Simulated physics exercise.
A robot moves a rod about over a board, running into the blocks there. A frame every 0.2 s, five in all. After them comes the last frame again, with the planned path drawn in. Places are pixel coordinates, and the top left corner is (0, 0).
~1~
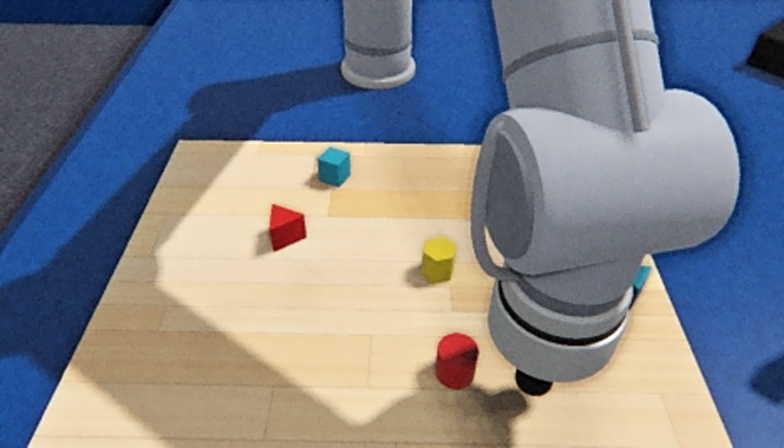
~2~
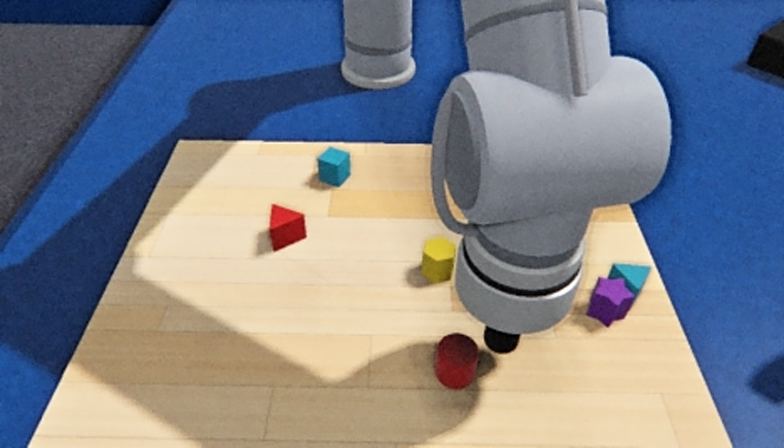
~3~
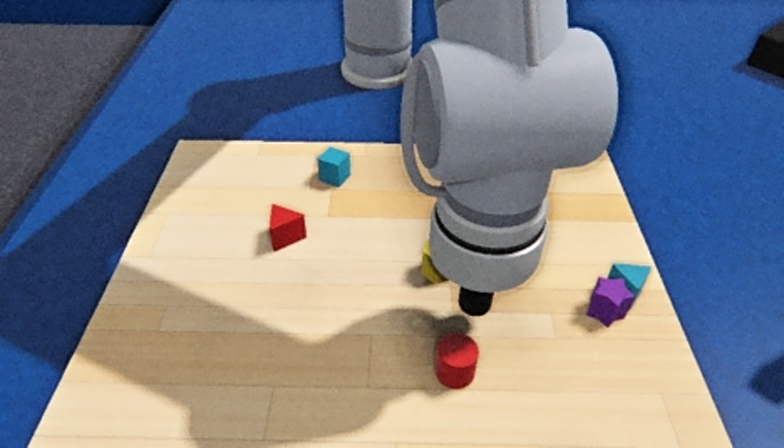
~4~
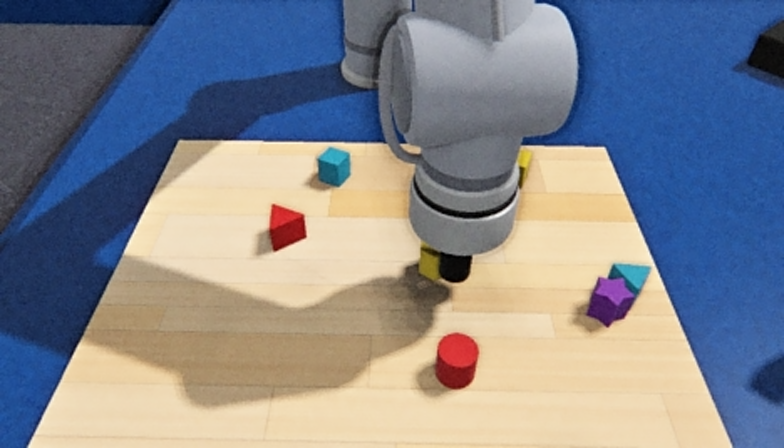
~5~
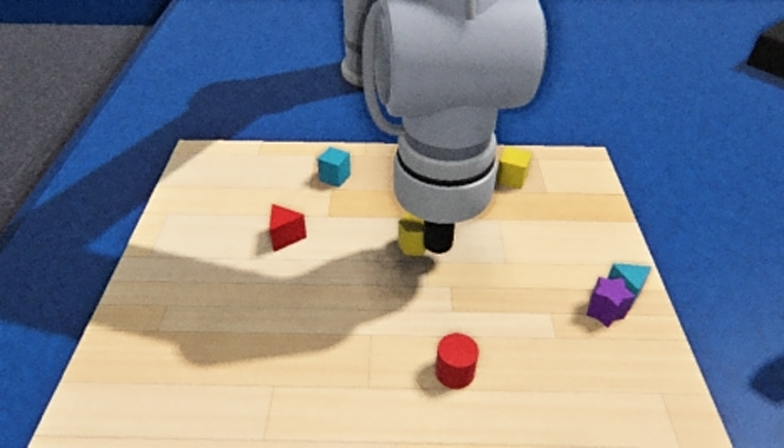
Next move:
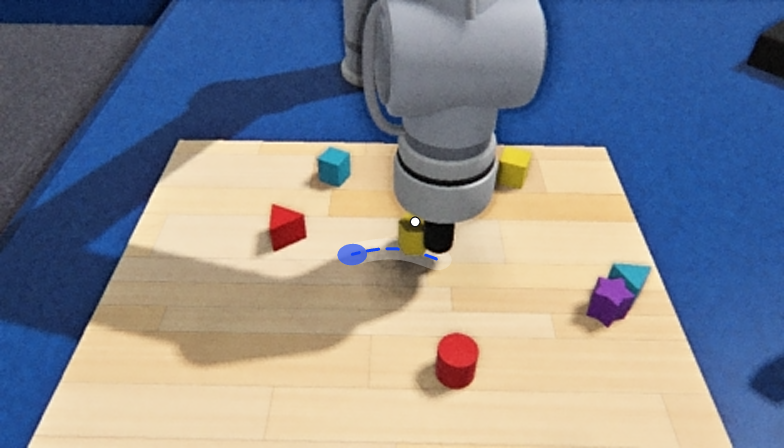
In this clip, a grey robot arm moves a black rod up and to the left over a wooden board of coloured blocks, passing the red cylinder and then nudging a yellow block slightly away from the viewer.
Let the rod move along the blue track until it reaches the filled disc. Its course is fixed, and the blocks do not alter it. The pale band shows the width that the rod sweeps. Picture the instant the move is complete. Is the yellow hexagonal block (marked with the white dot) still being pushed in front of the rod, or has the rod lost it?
The rod has lost it.
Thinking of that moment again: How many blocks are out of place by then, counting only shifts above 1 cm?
By the end of the path, one block has moved more than about a centimetre.
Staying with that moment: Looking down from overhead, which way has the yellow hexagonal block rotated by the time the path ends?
Viewed from the top, it goes clockwise.
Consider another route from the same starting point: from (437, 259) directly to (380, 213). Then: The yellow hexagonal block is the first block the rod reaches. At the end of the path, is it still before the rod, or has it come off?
The rod pushes it to the end.
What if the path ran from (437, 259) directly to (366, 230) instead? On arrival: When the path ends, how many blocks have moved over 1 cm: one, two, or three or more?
One block moves more than 1 cm.
The drawn path runs from (437, 259) by way of (409, 251) and (381, 249) to (352, 254); the dot is on the yellow hexagonal block.
What follows on the original path. Halfway along, rod at (395, 234); yellow hexagonal block at (384, 206), turned 50° clockwise.
At the end, rod at (351, 240); red triangular block not moved; yellow hexagonal block at (377, 205), turned 80° clockwise.
